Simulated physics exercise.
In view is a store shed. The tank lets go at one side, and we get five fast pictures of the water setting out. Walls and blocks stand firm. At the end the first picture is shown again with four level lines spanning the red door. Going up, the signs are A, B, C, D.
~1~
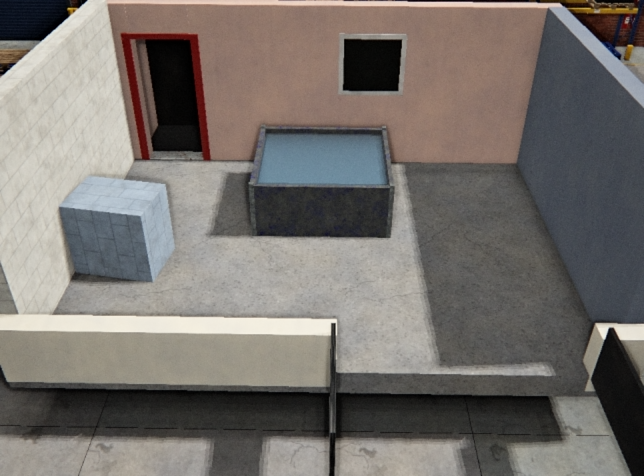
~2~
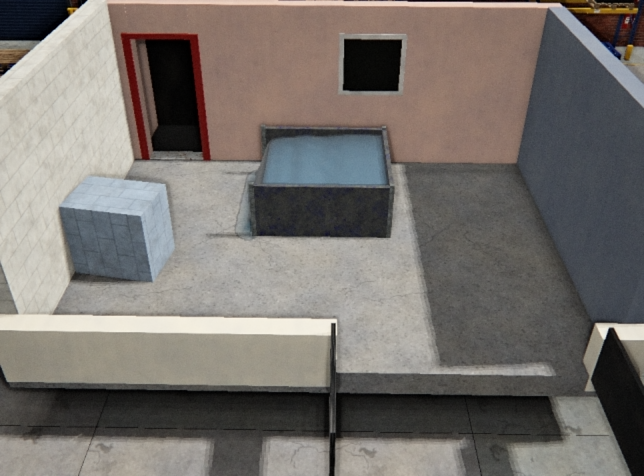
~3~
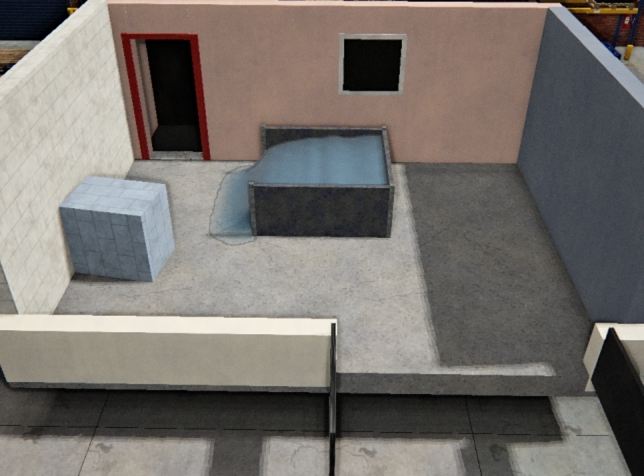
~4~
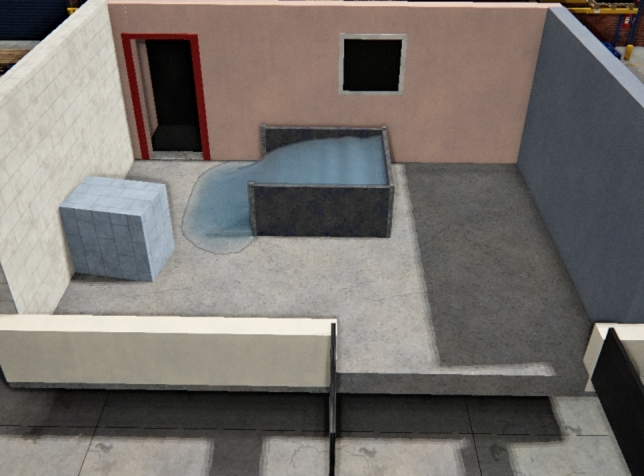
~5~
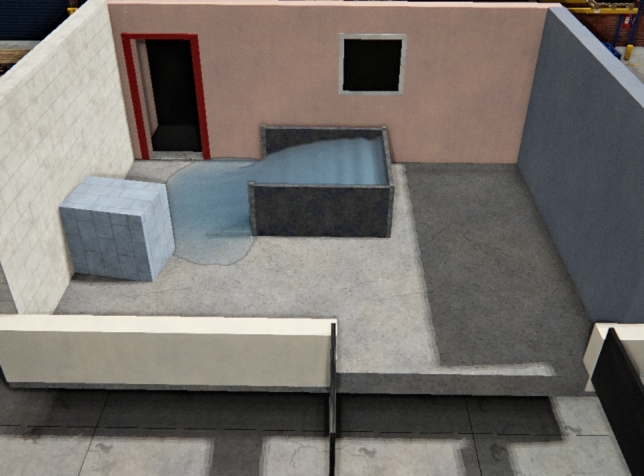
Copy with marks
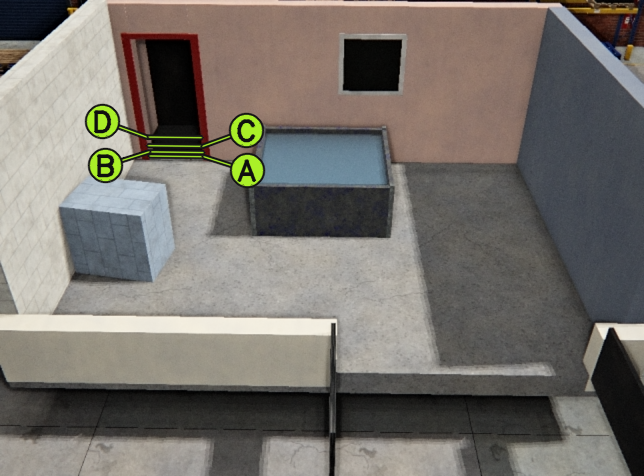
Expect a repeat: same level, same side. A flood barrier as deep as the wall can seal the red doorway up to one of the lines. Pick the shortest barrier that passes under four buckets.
Use mark D.
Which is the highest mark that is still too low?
Mark C.
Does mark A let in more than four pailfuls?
Yes, that goes wrong.
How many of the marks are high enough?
One.
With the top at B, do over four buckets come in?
Yes, that goes wrong.
On the marked copy, A at (176, 156); B at (176, 152); C at (175, 146); D at (174, 137); from the bottom up A, B, C, D.
With A, dozens of bucketfuls pour in.
With B, dozens of bucketfuls pour in.
With C, about 8 bucketfuls get in.
With D, a splash gets over, under a bucket.
